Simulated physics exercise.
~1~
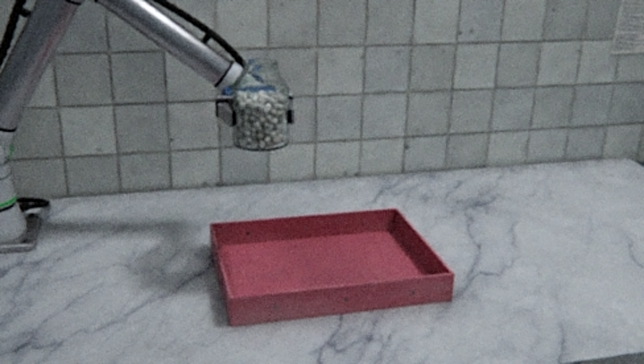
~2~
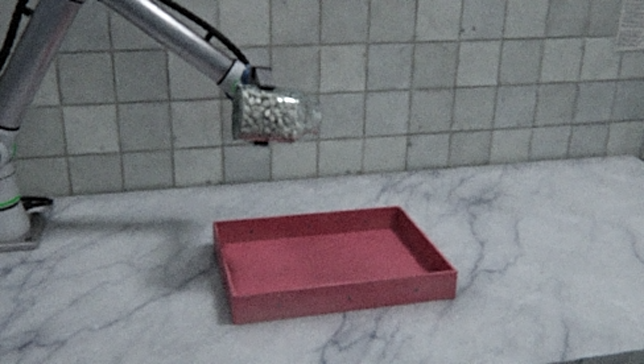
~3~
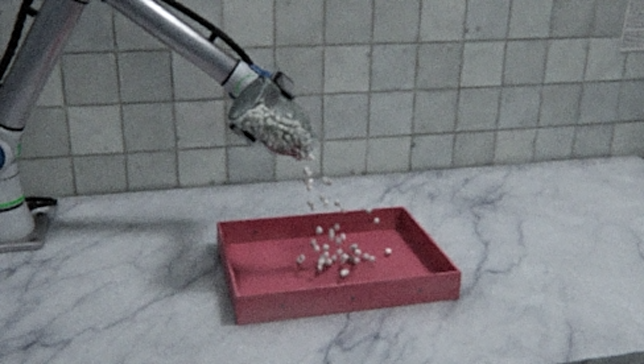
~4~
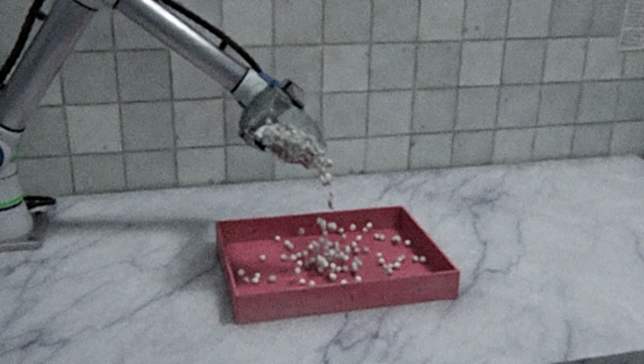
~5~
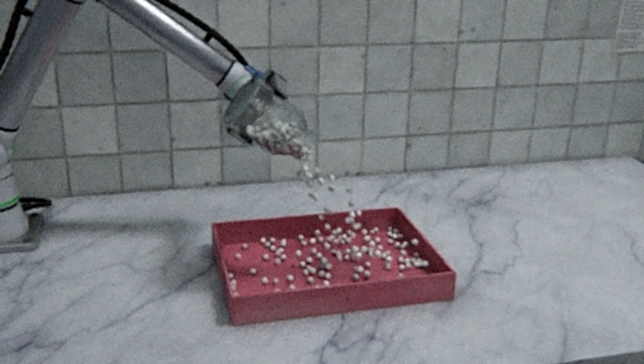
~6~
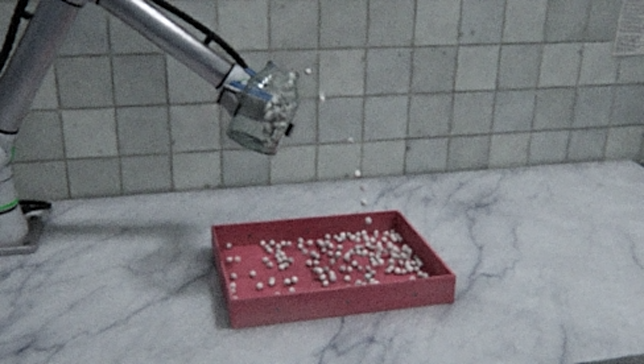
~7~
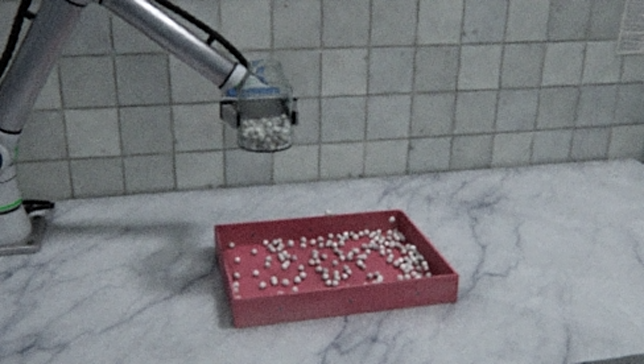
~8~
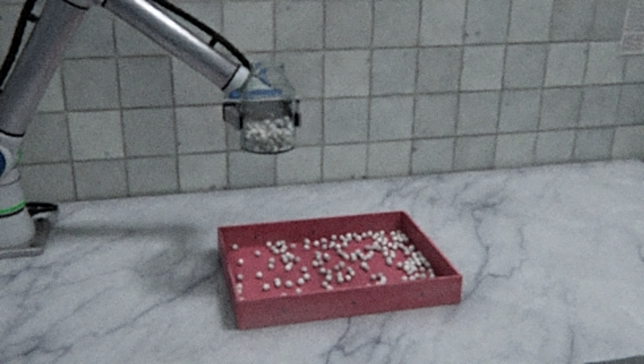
A robot arm tips a jar, pours many beads into a red tray, then rights it.
